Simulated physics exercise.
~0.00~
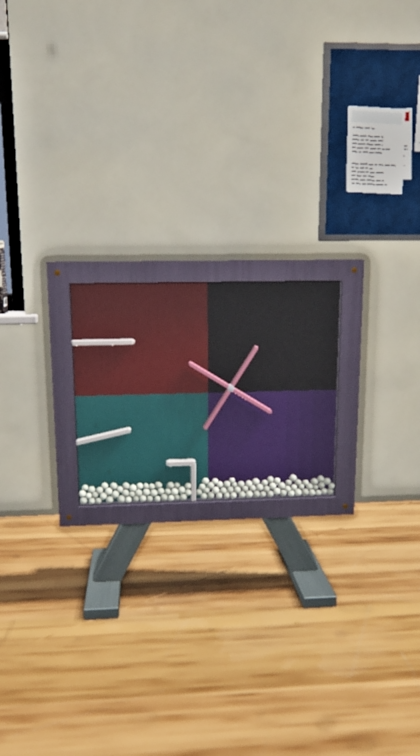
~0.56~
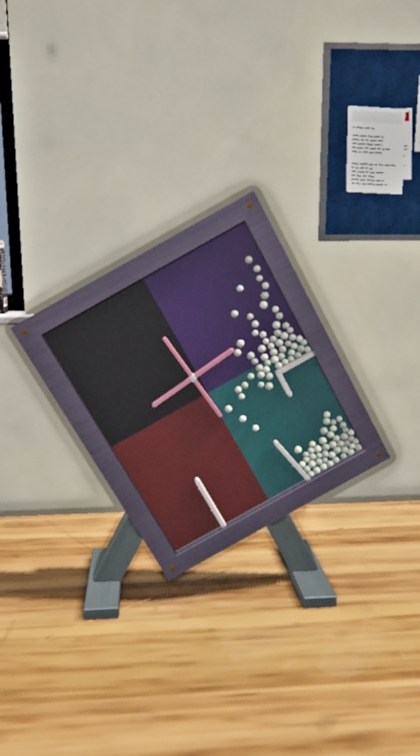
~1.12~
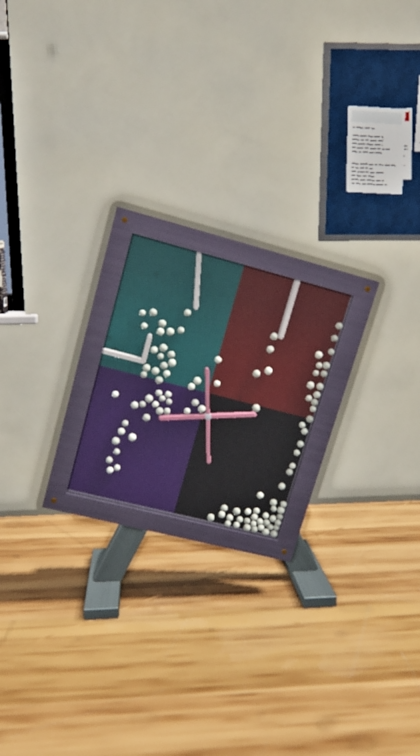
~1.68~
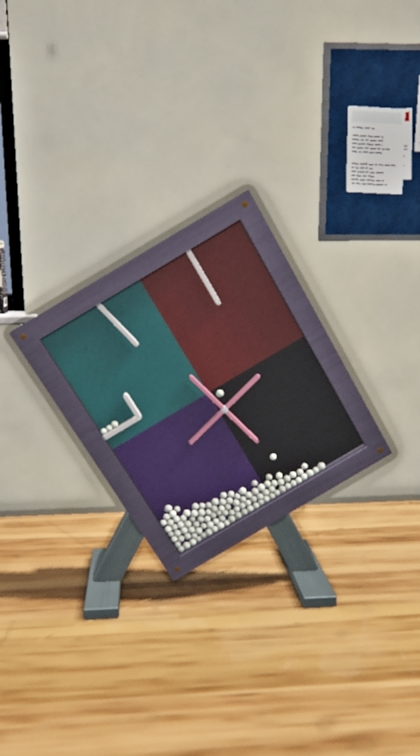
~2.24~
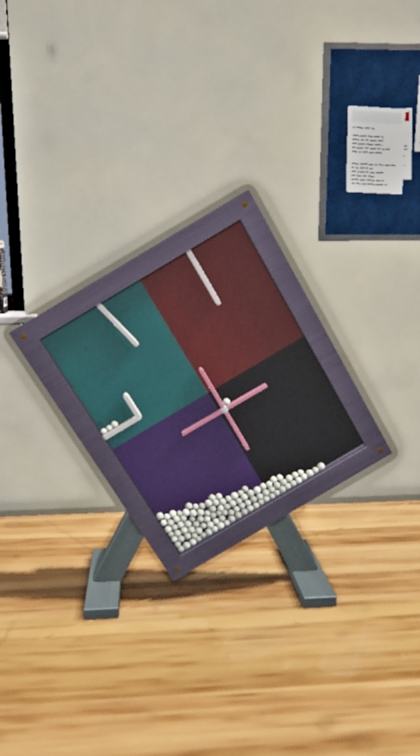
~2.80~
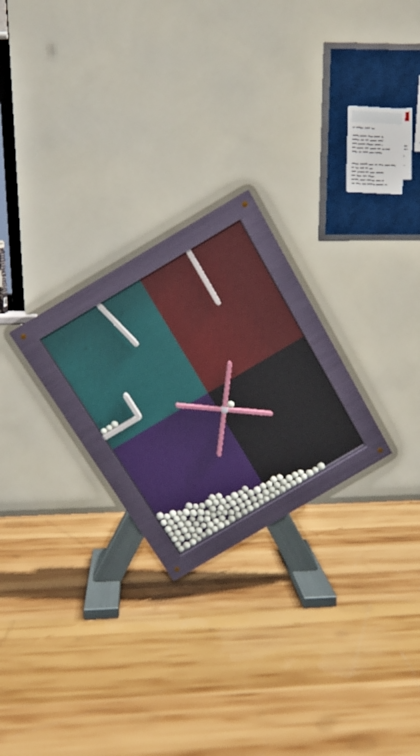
The framed box of small white balls turned anticlockwise on its stand, sending them tumbling past the ledges and pink cross, and stopped tilted, with most balls heaped in the purple quarter, some in the black, and a few caught on a turquoise-side ledge.
